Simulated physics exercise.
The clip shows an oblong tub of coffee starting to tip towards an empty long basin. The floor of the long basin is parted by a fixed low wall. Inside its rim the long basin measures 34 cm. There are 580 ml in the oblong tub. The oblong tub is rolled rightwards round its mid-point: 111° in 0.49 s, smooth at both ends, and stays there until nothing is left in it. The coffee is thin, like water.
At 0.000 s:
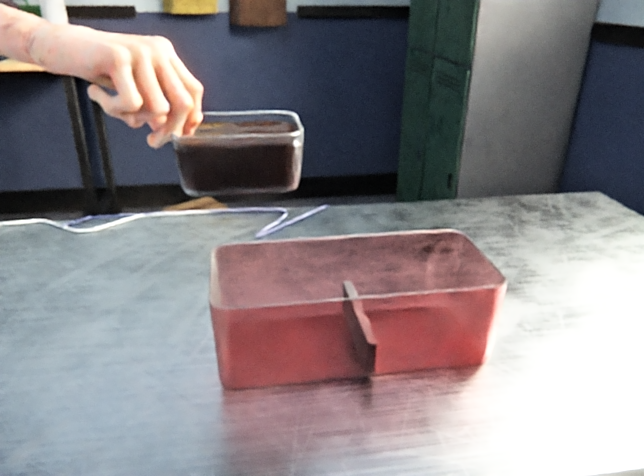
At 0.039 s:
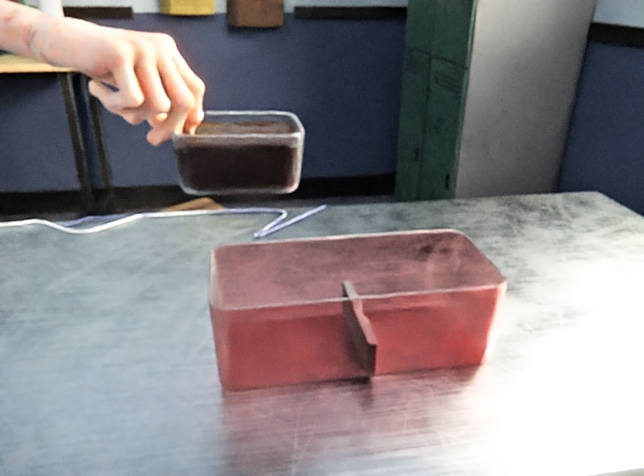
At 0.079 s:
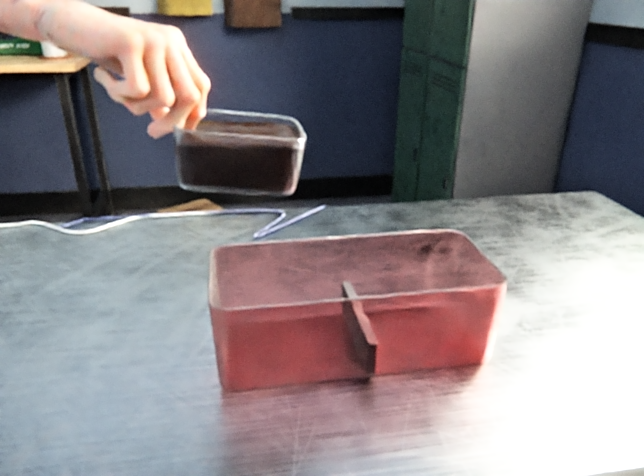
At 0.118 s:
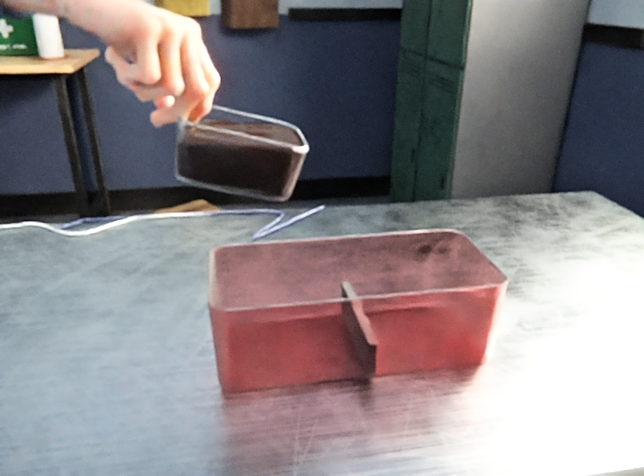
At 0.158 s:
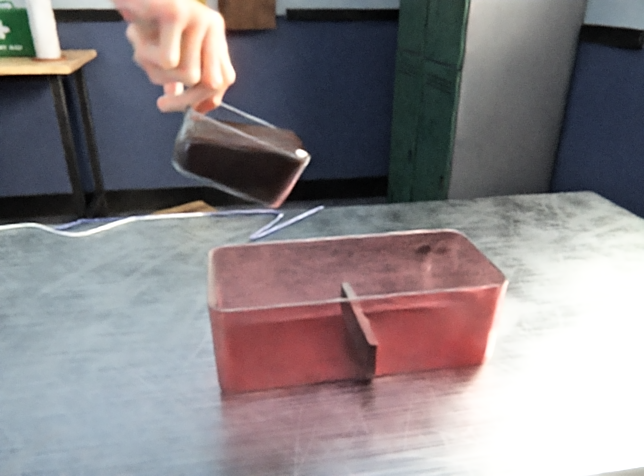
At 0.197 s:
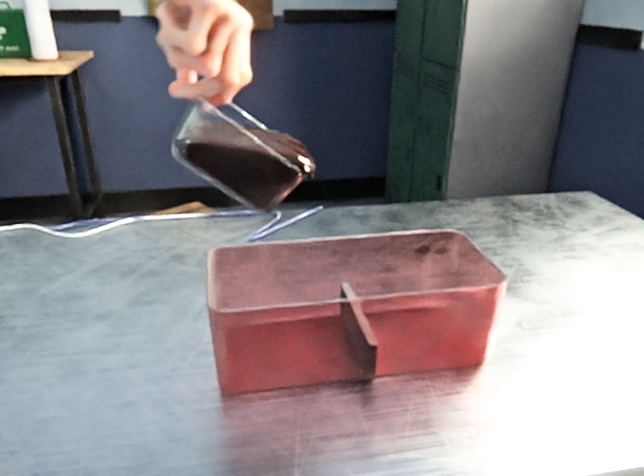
To begin with, a hand holds a clear oblong tub of dark coffee almost level above an empty, reddish long basin on a metal table. The hand then moves right and rolls the tub rightwards, gradually at first, then steeply, and a little coffee slides over its lowered right rim.
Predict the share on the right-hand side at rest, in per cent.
The far part has some 15 per cent.
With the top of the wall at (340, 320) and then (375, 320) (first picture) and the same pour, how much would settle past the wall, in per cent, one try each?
In turn about 55 and 25 per cent.
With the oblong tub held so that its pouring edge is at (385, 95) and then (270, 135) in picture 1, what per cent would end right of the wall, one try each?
First 85, then 10 per cent.
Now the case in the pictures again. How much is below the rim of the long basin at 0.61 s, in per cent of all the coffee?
About 94 per cent.
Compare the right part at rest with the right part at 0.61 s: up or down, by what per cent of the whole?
The share moves up, by some 3 per cent.
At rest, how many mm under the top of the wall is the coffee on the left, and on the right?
Left about 30 mm, right about 44 mm.
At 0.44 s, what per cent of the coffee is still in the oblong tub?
About 9 per cent.
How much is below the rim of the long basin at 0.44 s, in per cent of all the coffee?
Some 48 per cent.
After 0.44 s the tilt is 108° and 9 per cent is still to pour, 41 is left of the wall and 8 right of it.
After 0.61 s the tilt is 111° and 0 per cent is still to pour, 82 is left of the wall and 12 right of it.
After 0.79 s the tilt is 111° and 0 per cent is still to pour, 78 is left of the wall and 15 right of it.
After 0.99 s the tilt is 111° and 0 per cent is still to pour, 79 is left of the wall and 15 right of it.
In the end 79 per cent lies left of the wall, 15 right of it and 6 outside.
